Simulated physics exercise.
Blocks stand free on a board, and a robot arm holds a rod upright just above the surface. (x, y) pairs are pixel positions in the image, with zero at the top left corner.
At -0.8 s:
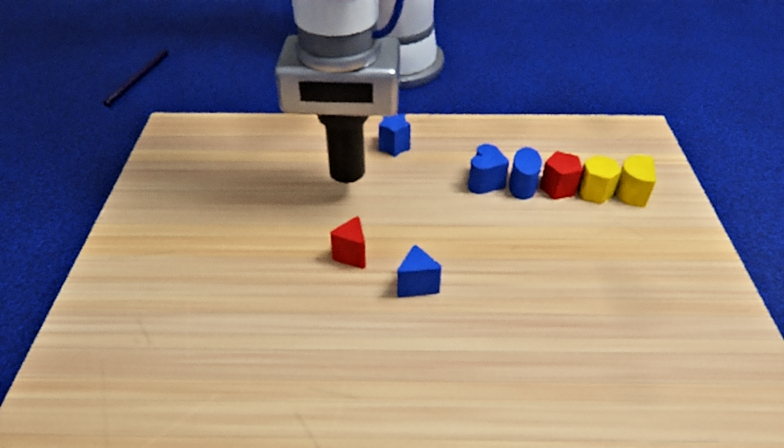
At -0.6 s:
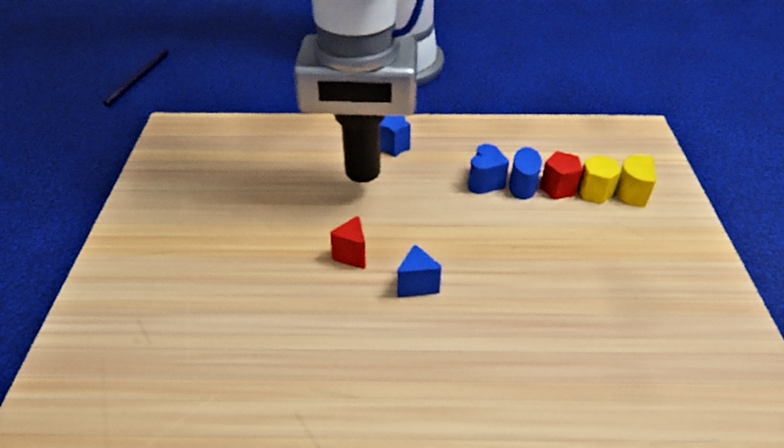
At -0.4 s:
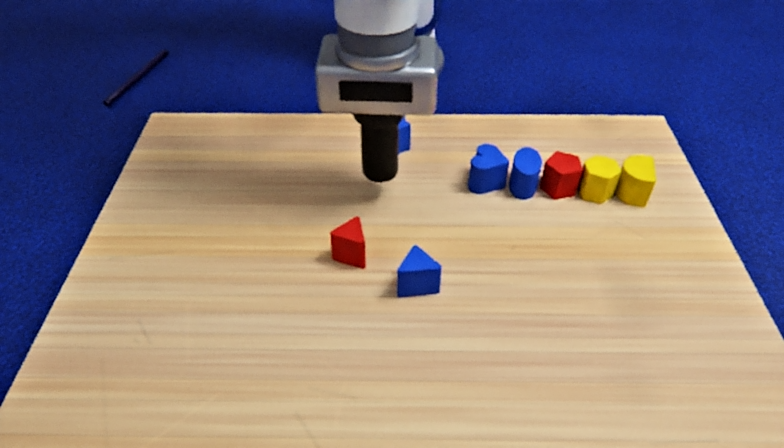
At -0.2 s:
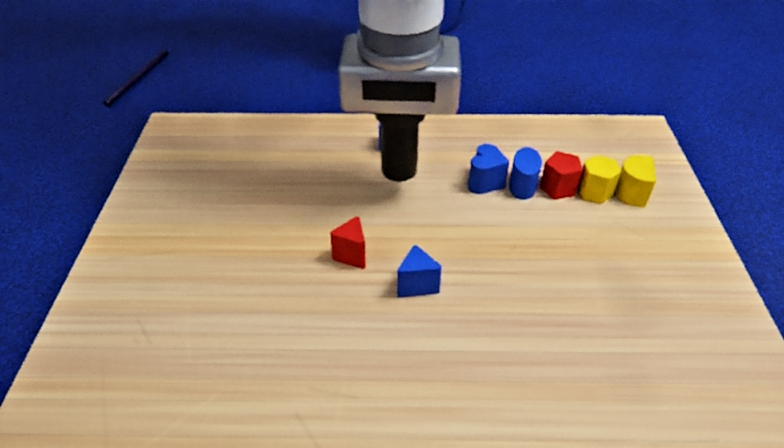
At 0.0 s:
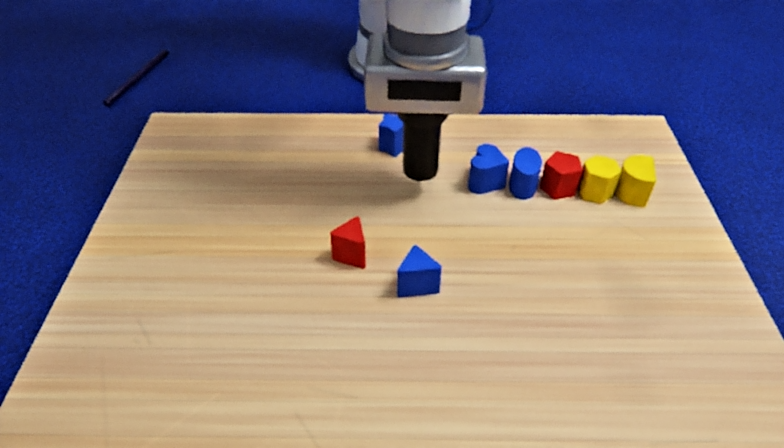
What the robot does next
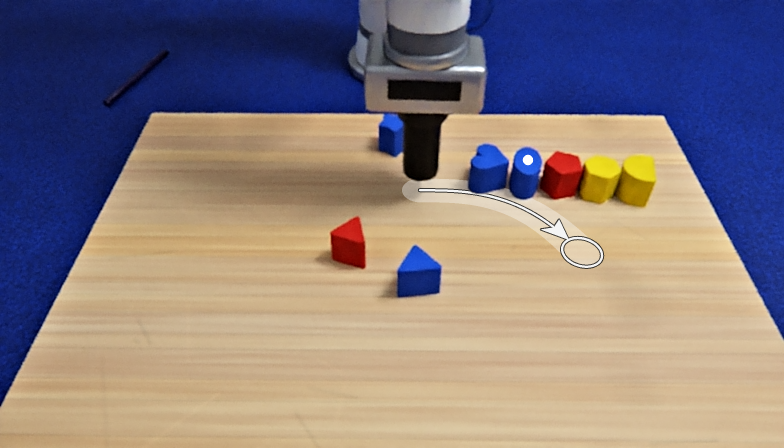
On a wooden board, a robot arm slides its black rod right above scattered colored blocks.
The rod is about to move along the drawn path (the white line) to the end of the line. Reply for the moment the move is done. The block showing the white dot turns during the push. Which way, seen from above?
It turns round clockwise.
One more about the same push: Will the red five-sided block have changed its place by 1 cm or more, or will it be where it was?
At the end of the path, it will have moved.
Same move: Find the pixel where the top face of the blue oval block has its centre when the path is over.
My prediction: (547, 152).
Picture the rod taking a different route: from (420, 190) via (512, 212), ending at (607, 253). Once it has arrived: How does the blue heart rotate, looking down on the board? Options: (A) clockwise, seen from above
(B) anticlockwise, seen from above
B
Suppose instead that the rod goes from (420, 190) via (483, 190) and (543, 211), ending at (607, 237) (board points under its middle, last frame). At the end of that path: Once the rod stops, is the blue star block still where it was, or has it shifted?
It is not moved.
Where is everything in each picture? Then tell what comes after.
The first picture shows lower end of the rod (348, 173), tops of blocks, blue star block (394, 122), blue heart (489, 156), blue oval block (528, 160), red five-sided block (565, 162), yellow six-sided block (603, 166).
The second picture shows rod (363, 173), blocks as before.
The third picture shows rod (380, 172), blocks as before.
The fourth picture shows rod (399, 172), blocks as before.
The fifth picture shows rod (420, 171), blue star block (394, 122), blue heart (489, 156), blue oval block (528, 160), red five-sided block (565, 162), yellow six-sided block (603, 166).
The drawn path runs from (420, 190) by way of (479, 194) and (535, 215) to (582, 252); the dot is on the blue oval block.
What follows on the original path. One third of the way, rod (482, 175); blue heart (506, 154), turned 50° anticlockwise; blue oval block (537, 157), turned 30° clockwise; red five-sided block (569, 163).
Two thirds of the way, rod (541, 197); blue heart (512, 155), turned 90° anticlockwise; blue oval block (547, 152), turned 30° clockwise; red five-sided block (576, 162); yellow six-sided block (610, 167).
At the end, rod (588, 233); blue star block not moved; blue heart (512, 155), turned 90° anticlockwise; blue oval block (547, 152), turned 30° clockwise; red five-sided block (576, 162); yellow six-sided block (610, 167).
